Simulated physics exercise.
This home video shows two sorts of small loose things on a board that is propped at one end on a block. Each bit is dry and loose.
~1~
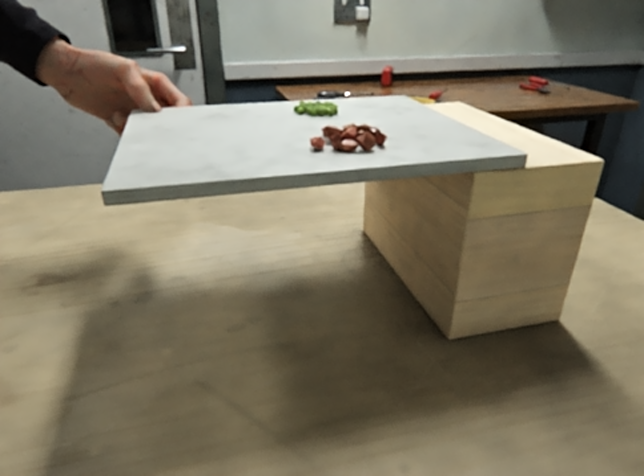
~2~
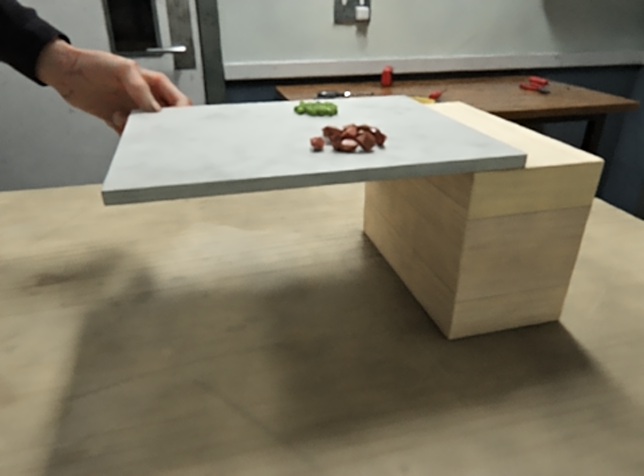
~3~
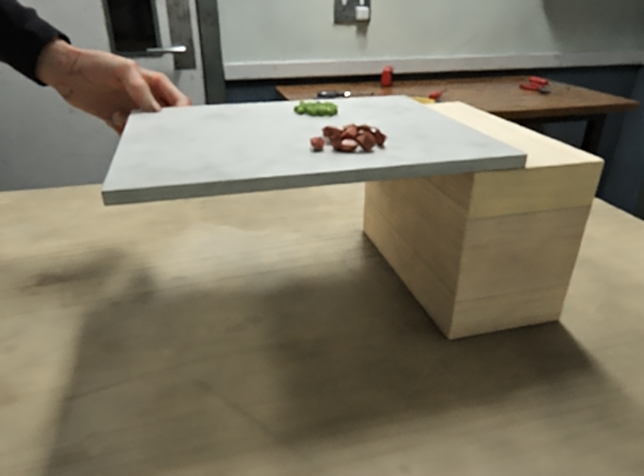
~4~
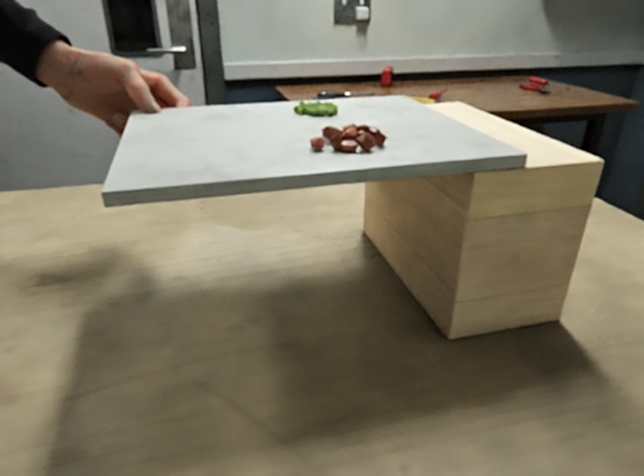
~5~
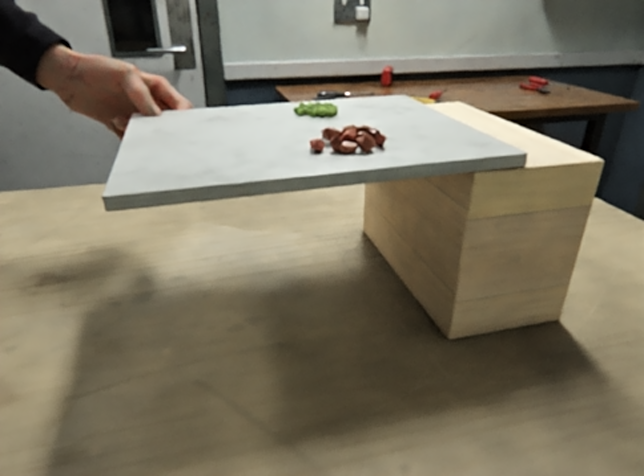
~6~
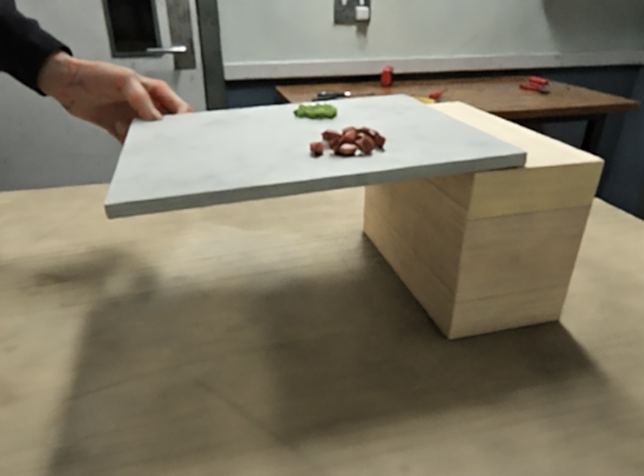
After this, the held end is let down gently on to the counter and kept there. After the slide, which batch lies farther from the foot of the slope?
The more distant one.
Then, 0.74 s on from there, board sloping at 21°; near batch the whole lot still on the board; far batch the whole lot still on the board.
Then, 1.39 s on from there, board sloping at 37°; near batch near two thirds still on the board; far batch mostly up to a board's length out.
Then, 1.95 s on from there, board resting at 38°; near batch mostly at the foot of the board; far batch mostly up to a board's length out.
In the end, board resting at 38°; near batch mostly at the foot of the board; far batch mostly up to a board's length out; the far batch has gone farther.
